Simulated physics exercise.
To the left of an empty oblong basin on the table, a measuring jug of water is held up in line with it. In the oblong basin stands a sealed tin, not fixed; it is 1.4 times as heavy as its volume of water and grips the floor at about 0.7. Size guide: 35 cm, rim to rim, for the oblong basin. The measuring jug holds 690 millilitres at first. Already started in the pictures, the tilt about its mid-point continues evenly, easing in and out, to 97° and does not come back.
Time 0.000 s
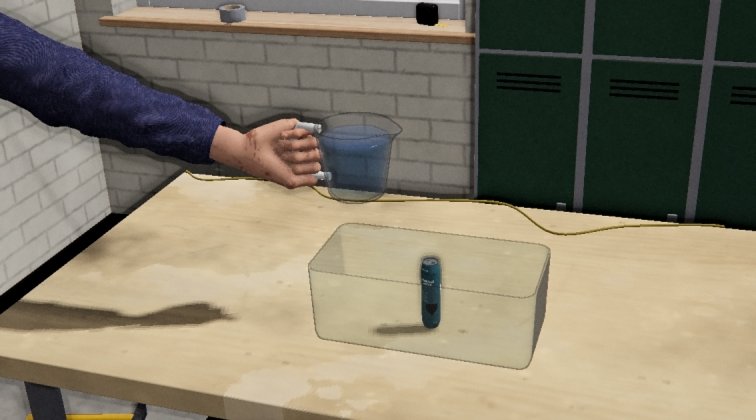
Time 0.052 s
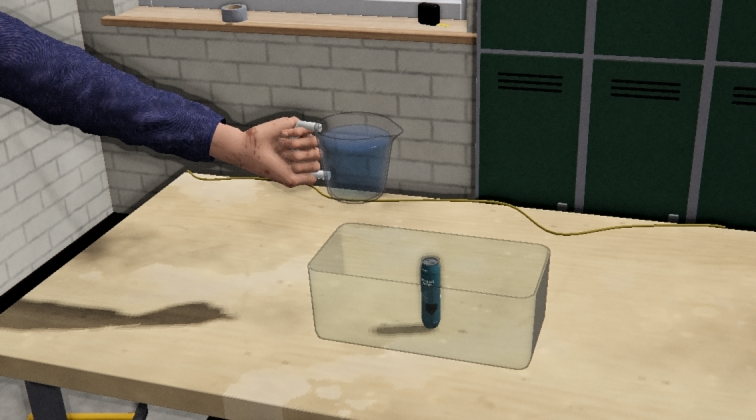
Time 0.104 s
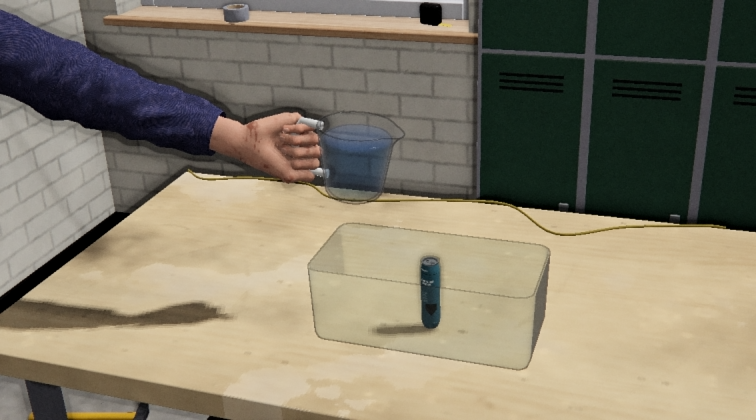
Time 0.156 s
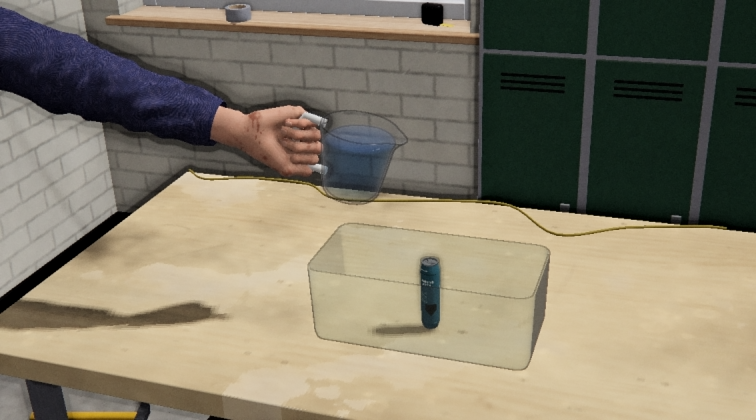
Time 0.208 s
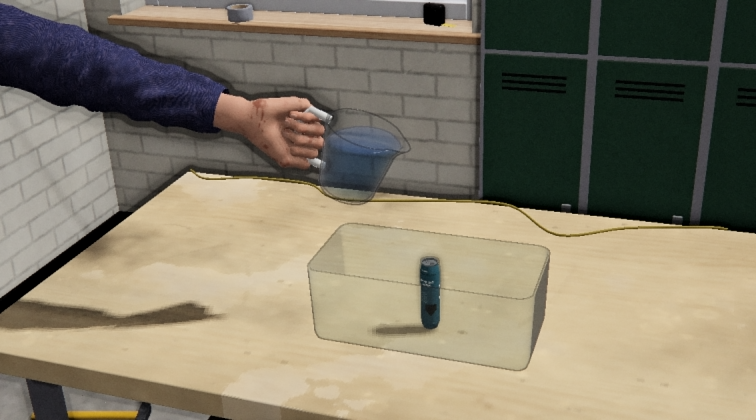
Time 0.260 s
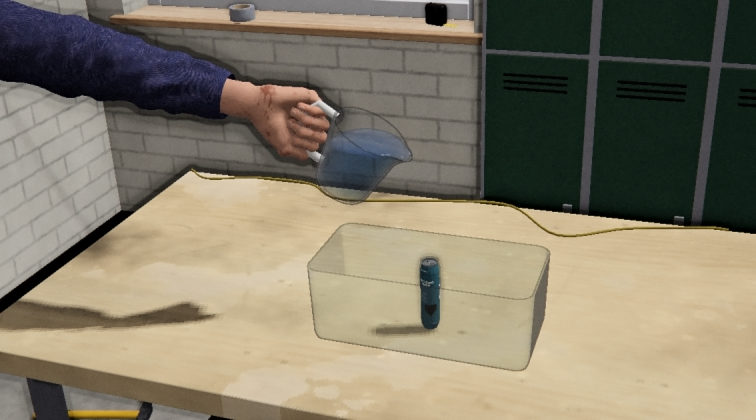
A hand tilts a jug of blue water rightward above a table with a clear basin.
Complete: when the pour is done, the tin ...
... remains on its base.
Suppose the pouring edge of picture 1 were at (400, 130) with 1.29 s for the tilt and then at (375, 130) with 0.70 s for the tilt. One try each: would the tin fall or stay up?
First it keeps standing; then it goes over.
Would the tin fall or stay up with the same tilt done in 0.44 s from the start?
Outcome - the tin stays erect.
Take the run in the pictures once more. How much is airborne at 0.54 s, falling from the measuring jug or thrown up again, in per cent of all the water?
30 %.
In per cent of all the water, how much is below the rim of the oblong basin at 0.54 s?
Roughly 18 percent of it.
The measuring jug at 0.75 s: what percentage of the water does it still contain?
12 %.
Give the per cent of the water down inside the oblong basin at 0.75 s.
About 72 per cent.
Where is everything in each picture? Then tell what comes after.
The first picture shows tilt 0°; pouring edge (402, 131); surface from (322, 132) to (392, 138); the oblong basin's rim runs from (325, 246) to (543, 272); the tin's top is at (431, 264).
The second picture shows tilt 1°; pouring edge (403, 132); surface from (323, 132) to (391, 138).
The third picture shows tilt 5°; pouring edge (405, 135); surface from (324, 131) to (393, 140).
The fourth picture shows tilt 11°; pouring edge (407, 142); surface from (327, 132) to (397, 142).
The fifth picture shows tilt 20°; pouring edge (410, 150); surface from (329, 135) to (403, 145).
The sixth picture shows tilt 29°; pouring edge (412, 160); surface from (330, 139) to (410, 156); 1 per cent is over the edge.
Then, 0.54 s in, the tilt is 85° and 53 per cent is still to pour; the tin stands where it began.
Then, 0.75 s in, the tilt is 97° and 13 per cent is still to pour; the tin stands where it began.
Then, 0.96 s in, the tilt is 97° and 2 per cent is still to pour; the tin stands where it began.
Then, 1.20 s in, the tilt is 97° and 0 per cent is still to pour; the tin stands where it began.
Finally, the tin stands where it began.
